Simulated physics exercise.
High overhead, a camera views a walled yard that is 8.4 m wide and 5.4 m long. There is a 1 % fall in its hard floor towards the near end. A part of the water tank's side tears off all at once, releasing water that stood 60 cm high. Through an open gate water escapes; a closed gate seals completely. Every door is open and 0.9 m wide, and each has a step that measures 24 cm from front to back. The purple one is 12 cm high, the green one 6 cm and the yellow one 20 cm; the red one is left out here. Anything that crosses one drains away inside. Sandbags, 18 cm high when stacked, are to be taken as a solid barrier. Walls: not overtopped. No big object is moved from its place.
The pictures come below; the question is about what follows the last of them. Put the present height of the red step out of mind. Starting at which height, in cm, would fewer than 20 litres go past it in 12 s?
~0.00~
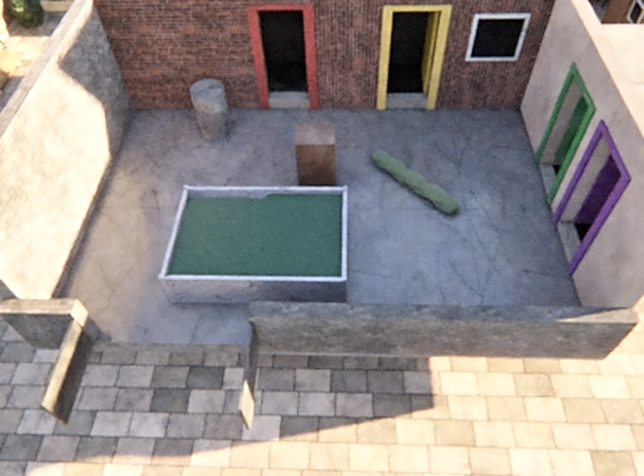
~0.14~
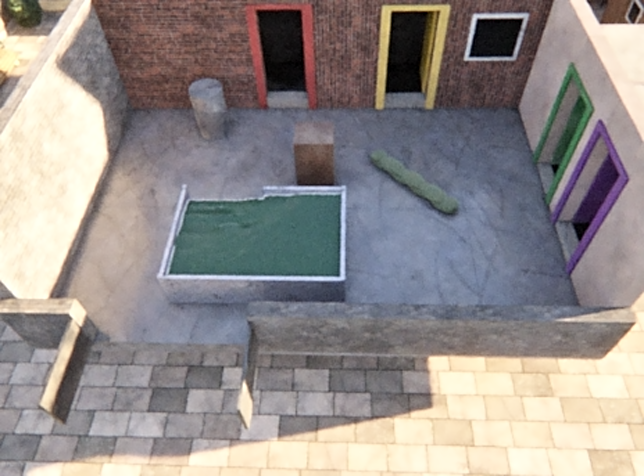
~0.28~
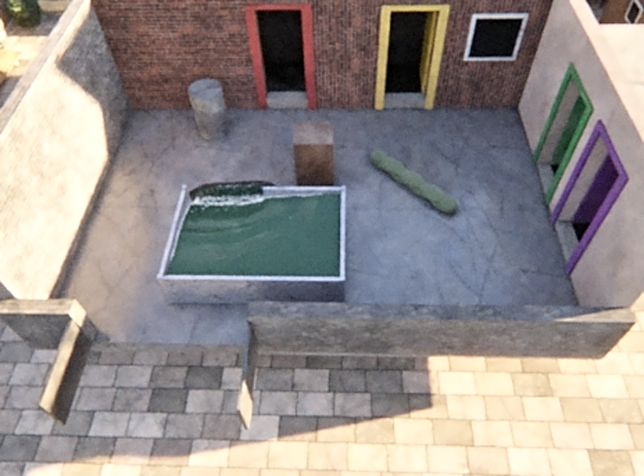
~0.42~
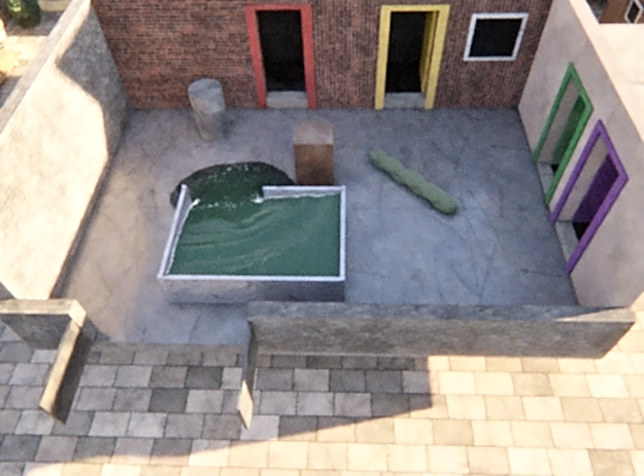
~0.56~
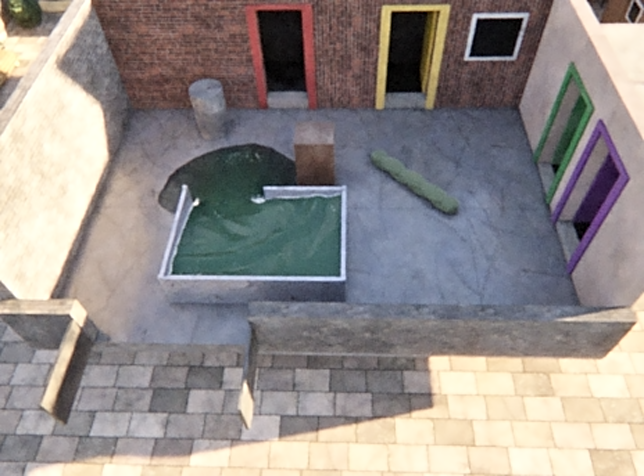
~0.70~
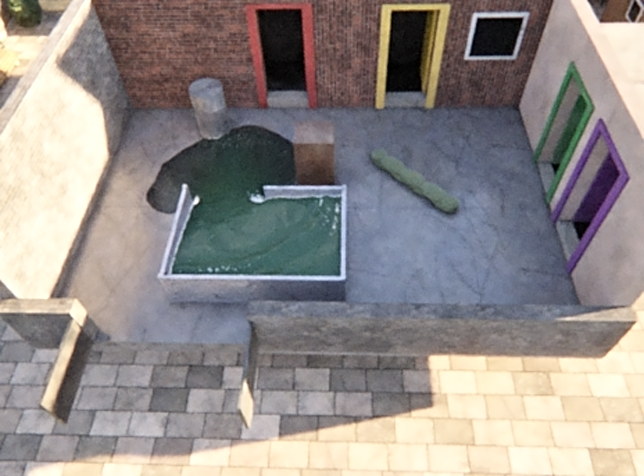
Starting at roughly 21 cm.
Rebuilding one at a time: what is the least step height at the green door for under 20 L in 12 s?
For green: Close to 6.5 cm.
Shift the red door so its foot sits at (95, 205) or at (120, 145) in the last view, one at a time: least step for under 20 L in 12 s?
You'd want roughly 7.0 cm there first, then roughly 20 cm.
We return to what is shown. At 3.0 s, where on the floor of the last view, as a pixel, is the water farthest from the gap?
In the last picture, around (464, 111).
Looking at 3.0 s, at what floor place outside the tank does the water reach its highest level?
About (146, 140).
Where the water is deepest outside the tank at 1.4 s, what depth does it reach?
Around 32 centimetres.
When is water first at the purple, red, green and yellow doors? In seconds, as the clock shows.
Purple = 5.0 s, red = 1.0 s, green = 4.0 s, yellow = 2.2 s.
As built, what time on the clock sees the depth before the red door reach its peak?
Around 2.0 seconds.
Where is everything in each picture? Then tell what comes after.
In the first picture, still water, 60 cm deep, in the water tank at (260, 233); the red door at (286, 68) is dry.
In the second picture, the front is at a hidden place, 0.2 m from the gap on the far side; 0.2 m2 of floor is wet, 60 cm left at the back.
In the third picture, the gap is on the far side, the front 0.8 m out at (254, 183); the back of the water tank holds 60 cm.
In the fourth picture, water pours out on the far side and has run 1.3 m, to (238, 166); about 8 cm deep outside, 60 cm at the back.
In the fifth picture, the front is at (248, 147), 1.8 m from the gap on the far side; 3.4 m2 of floor is wet, 59 cm left at the back.
In the sixth picture, the front is at (246, 129), 2.3 m from the gap on the far side; 4.8 m2 of floor is wet, 54 cm left at the back; 0.9 m in a straight line remain to the red door at (284, 67).
After 1.4 s water covers 20 % of the floor, deepest (32 cm) near (219, 206); 22 cm at the red door, 0 litres in over its 25 cm step.
After 3.0 s water covers 35 % of the floor, deepest (32 cm) near (146, 140); 23 cm at the red door, 5 litres in over its 25 cm step.
After 12.0 s water covers 95 % of the floor, deepest (12 cm) near (580, 324); 4 cm at the red door, 6 litres in over its 25 cm step.
At the red door as built, the water arrived by 1.1 s and peaked near 27 cm at 2.0 s.
With a step of 18 cm, 48 litres would have come in within the 12 s; with 24 cm, 9 litres. So under 20 litres takes about 21 cm.
